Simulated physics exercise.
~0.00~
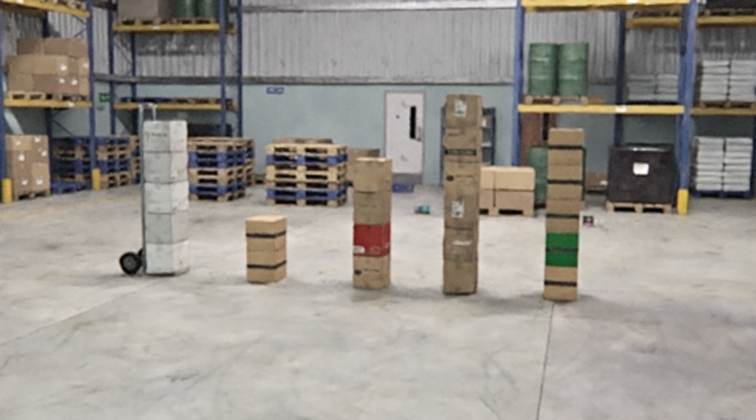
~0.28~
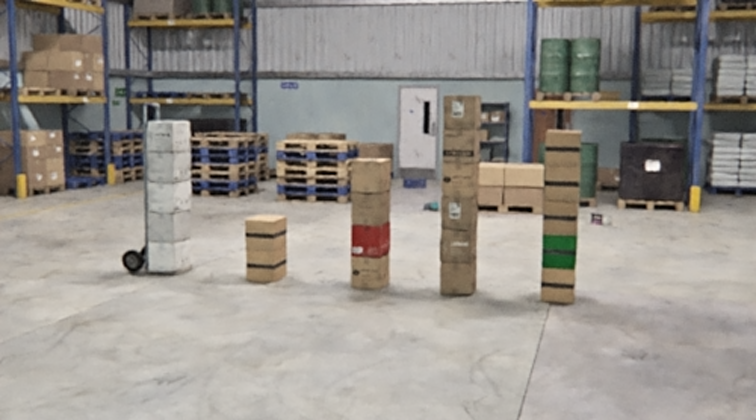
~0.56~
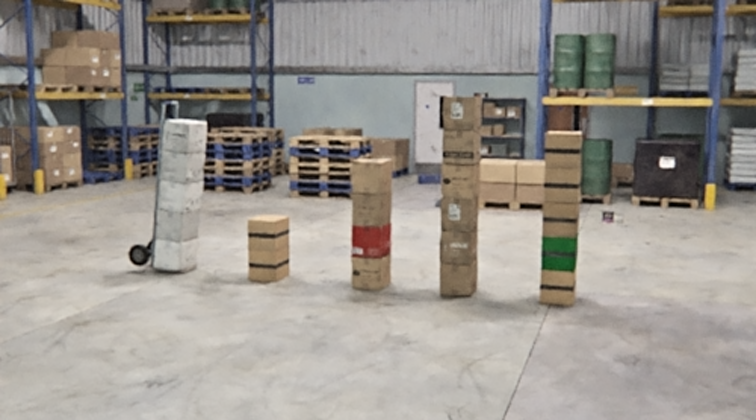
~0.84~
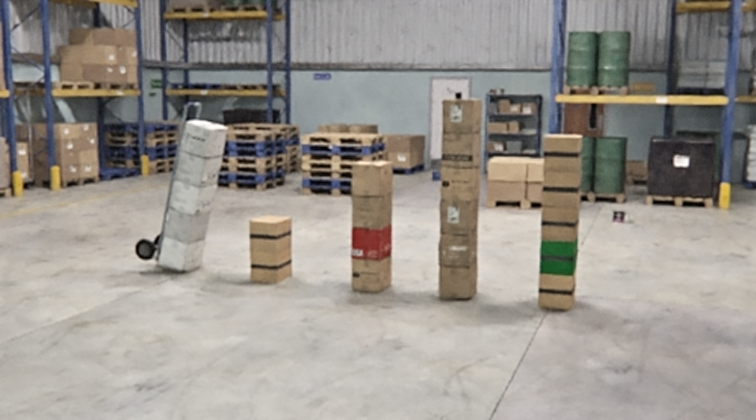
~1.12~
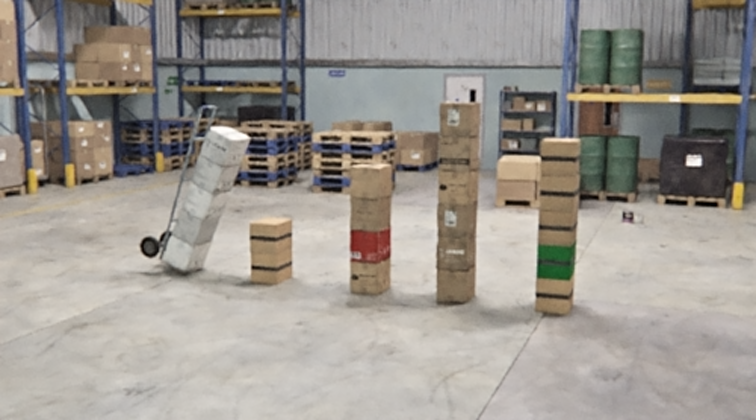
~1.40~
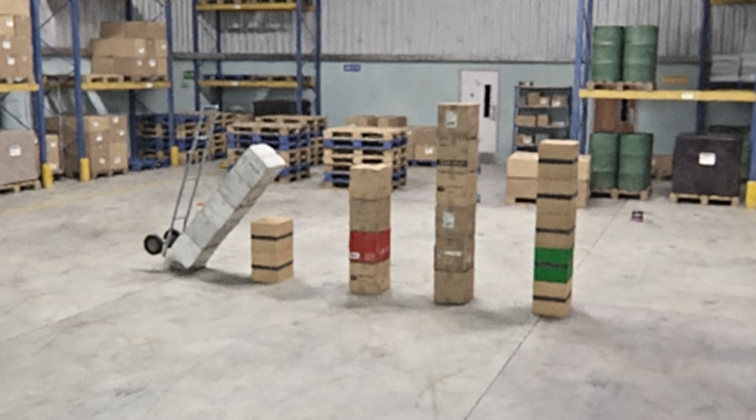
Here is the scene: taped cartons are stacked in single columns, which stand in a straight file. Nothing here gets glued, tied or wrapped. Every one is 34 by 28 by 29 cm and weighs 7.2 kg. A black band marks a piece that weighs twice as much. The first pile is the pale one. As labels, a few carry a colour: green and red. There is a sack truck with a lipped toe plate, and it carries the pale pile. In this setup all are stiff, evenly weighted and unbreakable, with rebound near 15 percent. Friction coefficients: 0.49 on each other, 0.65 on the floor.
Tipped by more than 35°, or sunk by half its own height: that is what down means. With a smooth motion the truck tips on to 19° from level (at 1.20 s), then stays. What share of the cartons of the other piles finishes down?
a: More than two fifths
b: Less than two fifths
The answer is b.
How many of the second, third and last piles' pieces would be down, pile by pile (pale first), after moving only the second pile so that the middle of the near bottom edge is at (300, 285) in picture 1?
You'd end with the second pile at 0, the third at 0 and the last at 0 down.
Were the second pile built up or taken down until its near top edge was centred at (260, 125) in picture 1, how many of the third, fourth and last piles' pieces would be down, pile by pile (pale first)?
The tally would be third 4, then fourth 6, then last 5.
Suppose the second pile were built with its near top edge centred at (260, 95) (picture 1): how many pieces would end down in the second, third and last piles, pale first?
Second 6, third 4, last 5.
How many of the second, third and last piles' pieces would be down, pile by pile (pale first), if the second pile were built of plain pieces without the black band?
In that case the second pile has 1 down, the third 0, the last 0.
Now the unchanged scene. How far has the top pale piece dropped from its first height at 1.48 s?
Roughly 30 cm.
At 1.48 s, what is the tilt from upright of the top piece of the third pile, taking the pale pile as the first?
Measured from upright, roughly 0°.
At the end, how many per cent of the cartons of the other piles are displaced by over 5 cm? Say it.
5 percent.
By 1.48 s, 5 of the pale pile down; none of the 17 other cartons down.
By 1.62 s, 5 of the pale pile down; none of the 17 other cartons down, 1 disturbed.
By 2.24 s, 5 of the pale pile down; none of the 17 other cartons down, 2 disturbed; red carton moved 36 mm.
When it is over (3.0 s), 5 of the pale pile down; none of the 17 other cartons down, 2 disturbed; red carton moved 34 mm; green carton unmoved. That is 0 per cent. In pixels of the last frame, middles, red carton near (374, 244), green carton near (554, 261).
